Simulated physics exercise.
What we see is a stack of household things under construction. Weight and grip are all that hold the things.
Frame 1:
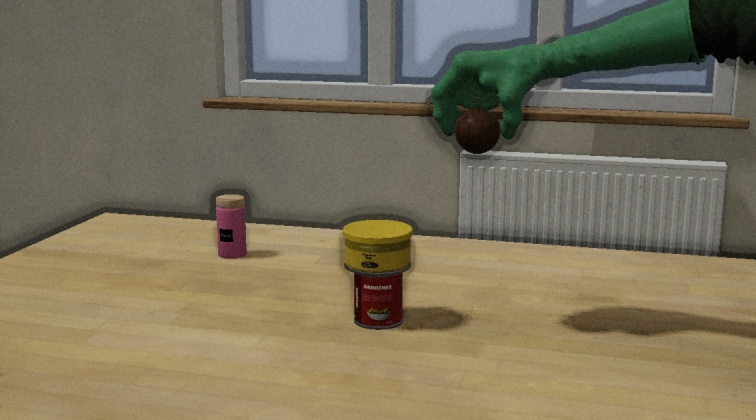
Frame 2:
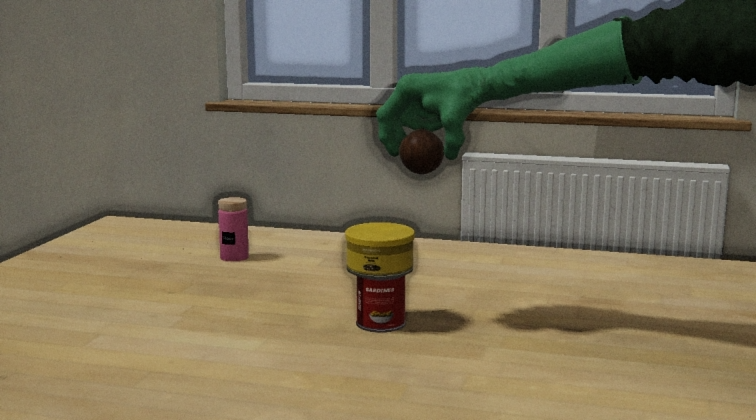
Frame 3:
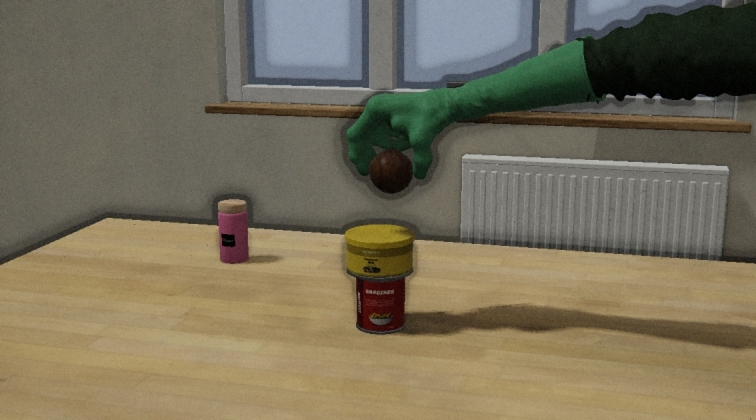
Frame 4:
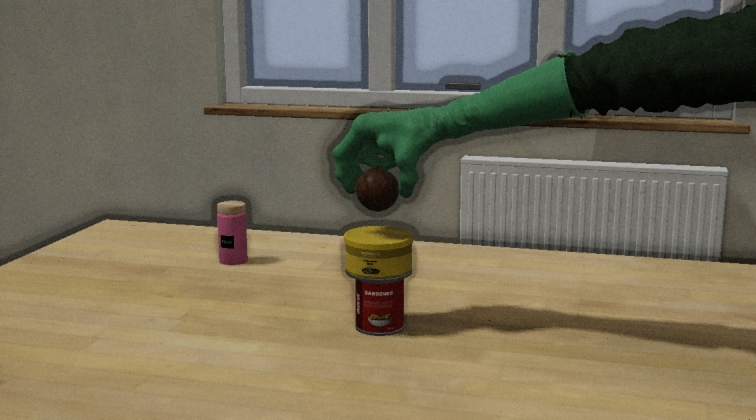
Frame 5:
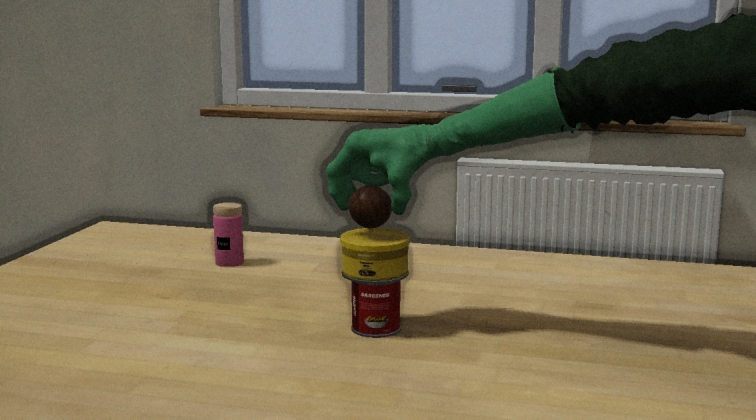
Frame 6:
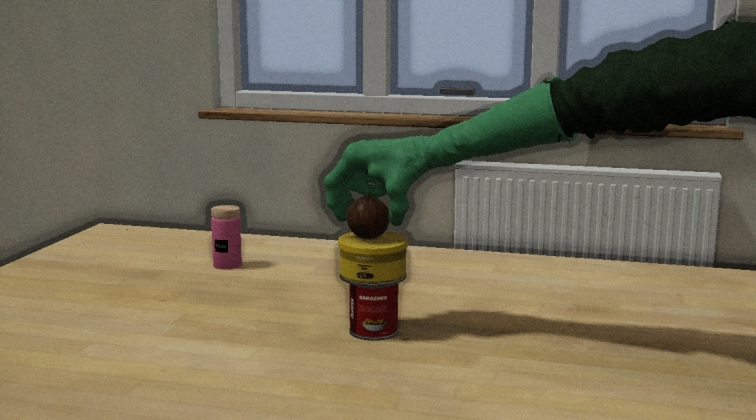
A green-gloved hand carries a brown onion left and lowers it onto the yellow tub.
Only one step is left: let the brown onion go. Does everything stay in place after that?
I predict no tumble.
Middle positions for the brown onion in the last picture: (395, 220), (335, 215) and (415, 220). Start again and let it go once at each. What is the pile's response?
In order, the pile stands firm, then tumbles down, and lastly tumbles down.
Then, 0.30 s later than the last frame, all is still.
Then, 0.70 s later than the last frame, brown onion resting near (368, 218).
When it is over, all 4 as before. End places, in pixels of the last picture, brown onion near (368, 218). The pile holds.
